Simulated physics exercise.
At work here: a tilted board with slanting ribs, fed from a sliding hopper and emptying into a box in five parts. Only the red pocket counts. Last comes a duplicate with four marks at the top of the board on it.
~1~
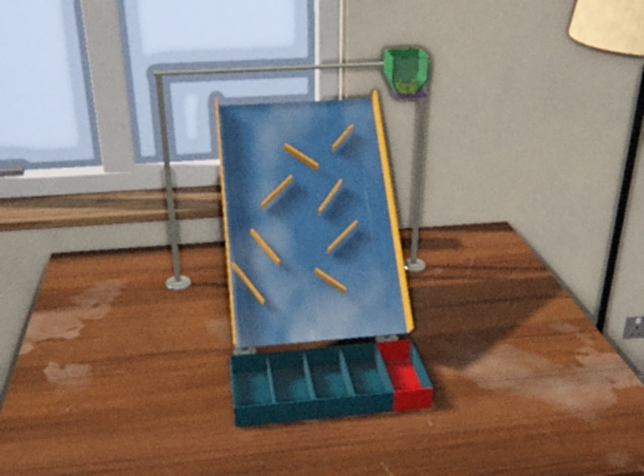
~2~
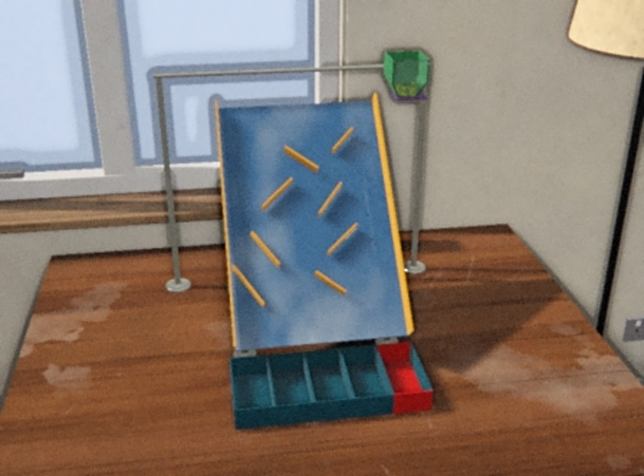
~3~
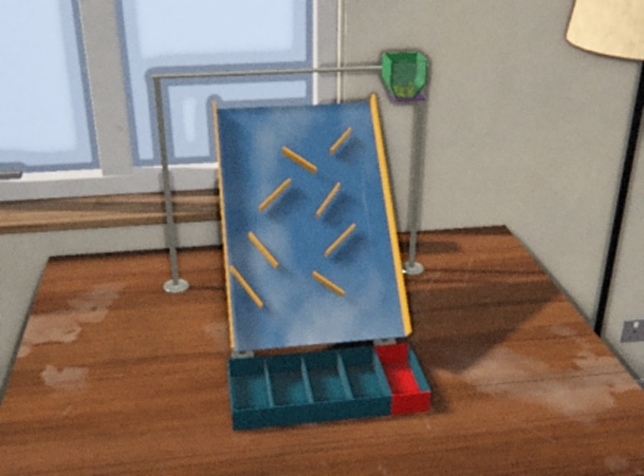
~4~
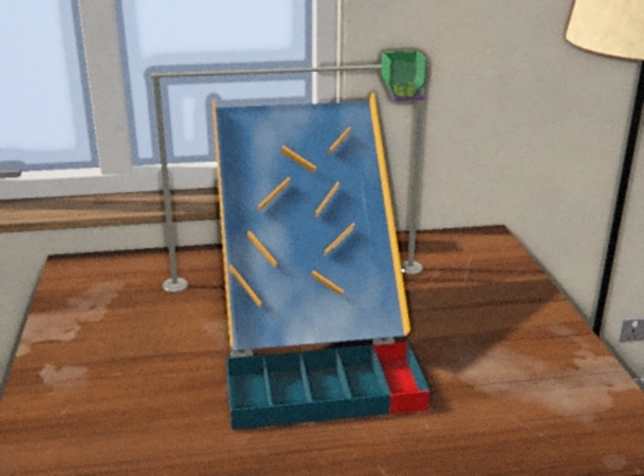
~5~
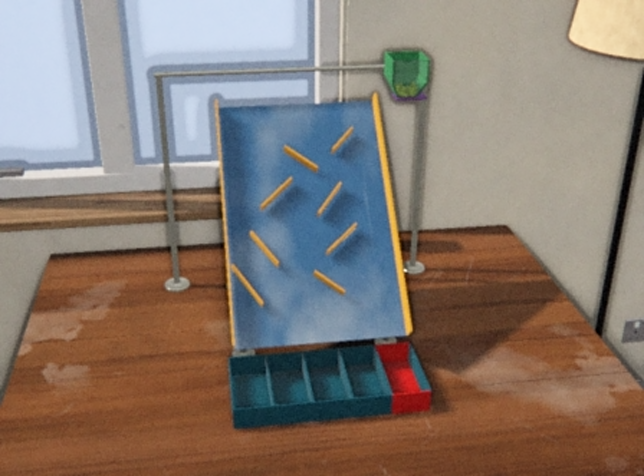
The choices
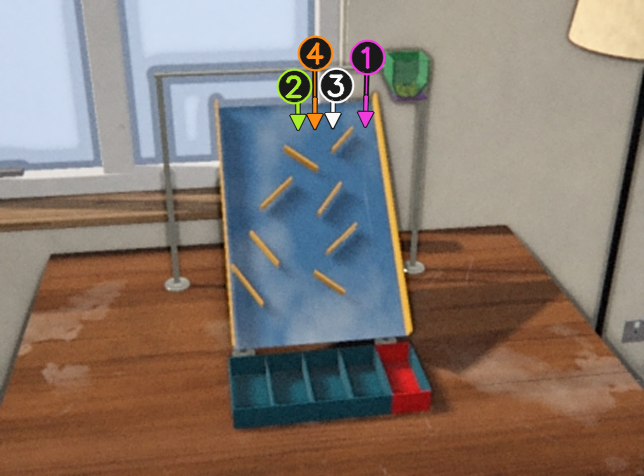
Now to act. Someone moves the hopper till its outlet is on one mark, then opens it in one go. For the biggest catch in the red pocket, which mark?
1 beats the others.
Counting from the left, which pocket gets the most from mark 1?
It is the fifth one.
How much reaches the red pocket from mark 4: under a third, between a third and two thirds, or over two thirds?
It is under a third.
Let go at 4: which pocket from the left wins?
The second from the left.
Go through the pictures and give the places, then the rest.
In the first picture, hopper at (403, 88), dried peas, door shut.
In the second picture, ribs (285, 146) to (318, 168), (333, 149) to (353, 127), (262, 207) to (292, 178).
In the third picture, ribs (317, 214) to (339, 183), (250, 233) to (277, 265), (327, 252) to (355, 224).
In the fourth picture, ribs (230, 265) to (261, 304), (313, 271) to (343, 292).
In the fifth picture, red pocket at (411, 401), number 5 of 5 from the left.
On the marked copy, mark 1 meets the board at (365, 121); mark 2 meets the board at (298, 124); mark 3 meets the board at (332, 122); mark 4 meets the board at (314, 123).
For mark 1, most in the red pocket, about a quarter in other pockets, a stray few outside the box.
For mark 2, about a quarter in the red pocket, most in other pockets.
For mark 3, a small part in the red pocket, most in other pockets, a small part outside the box.
For mark 4, a small part in the red pocket, most in other pockets, a small part outside the box.
